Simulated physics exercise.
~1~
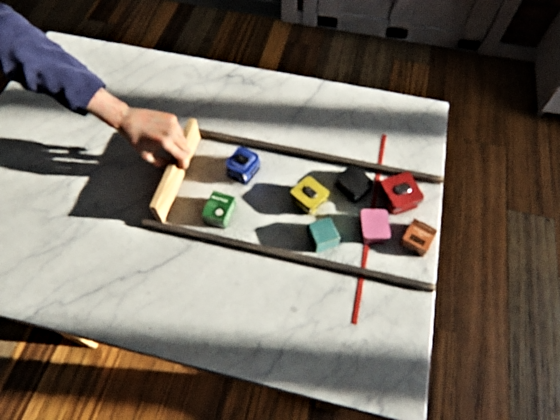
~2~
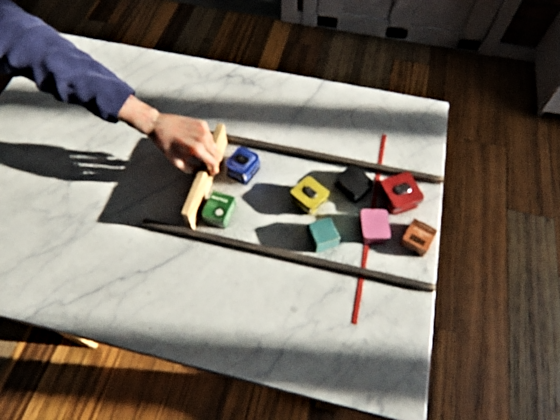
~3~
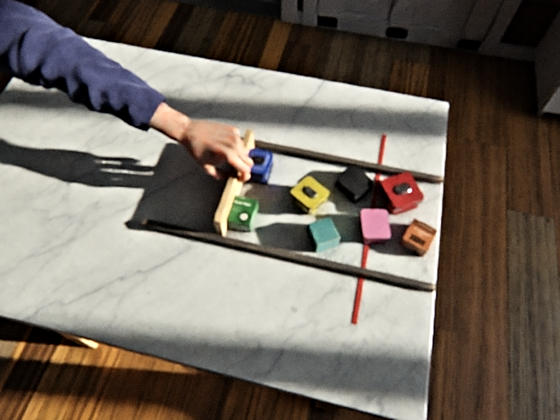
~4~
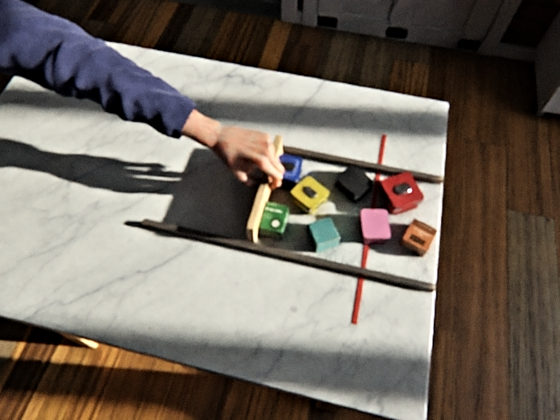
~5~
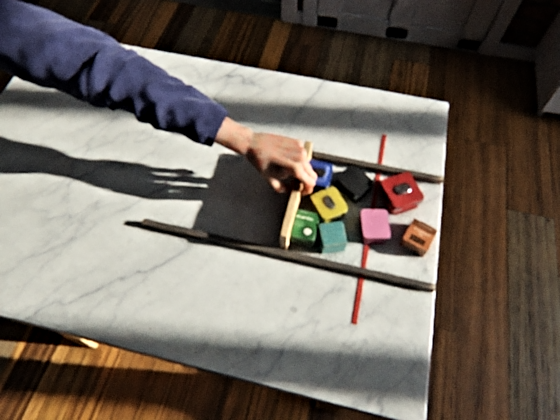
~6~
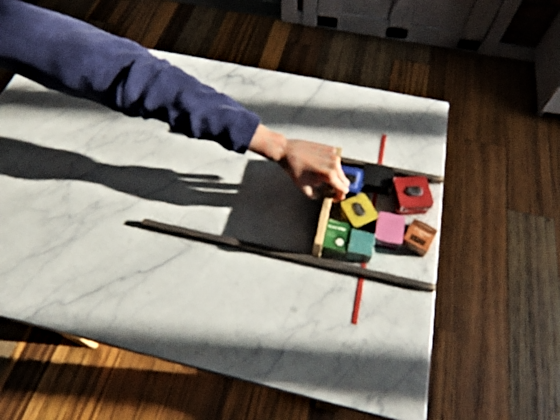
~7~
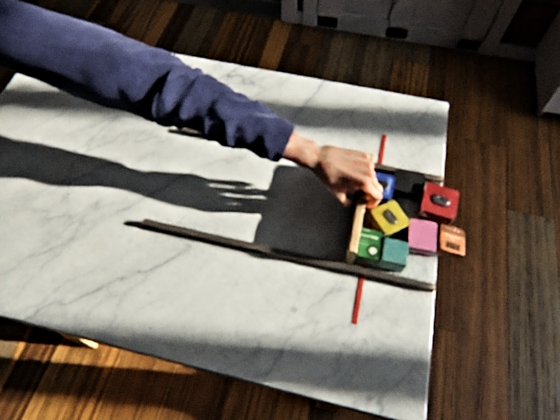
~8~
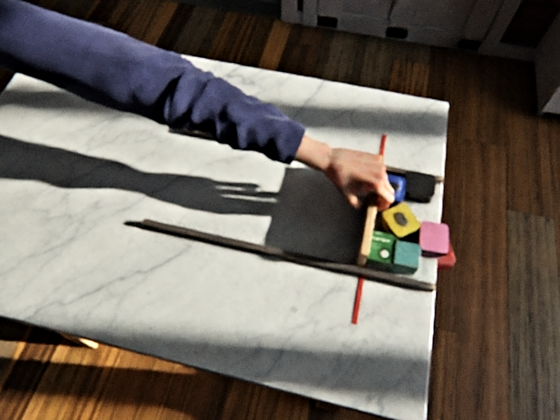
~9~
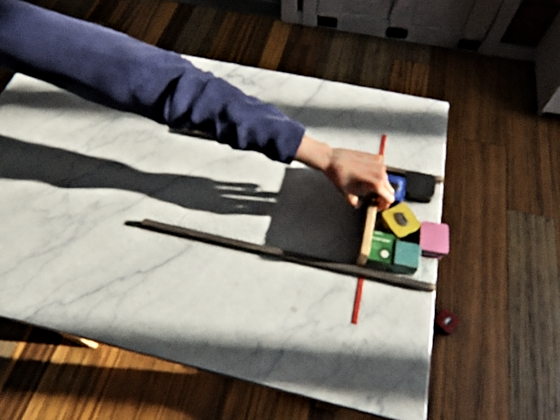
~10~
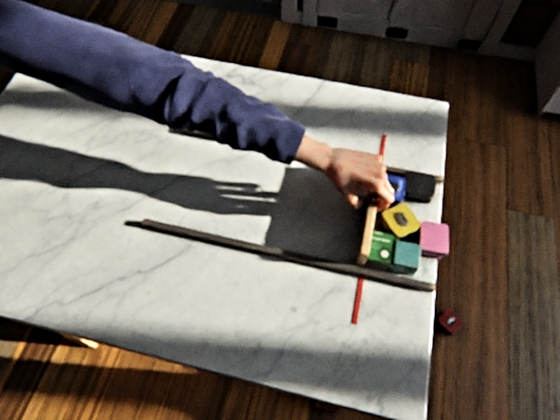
The clip opens on a marble-patterned tabletop where a hand in a dark blue sleeve holds an upright wooden board between two dark rails, with small colourful blocks ahead of it and a red line near the right edge. The hand pushes the board right, and it gathers the green and blue blocks. These close up on the yellow and teal ones, and the whole cluster begins sliding toward the edge. The red and orange blocks are pushed over the edge and drop out of the group. The board stops around the red line, the pink block overhanging the edge, while a red block lies on the wooden floor.
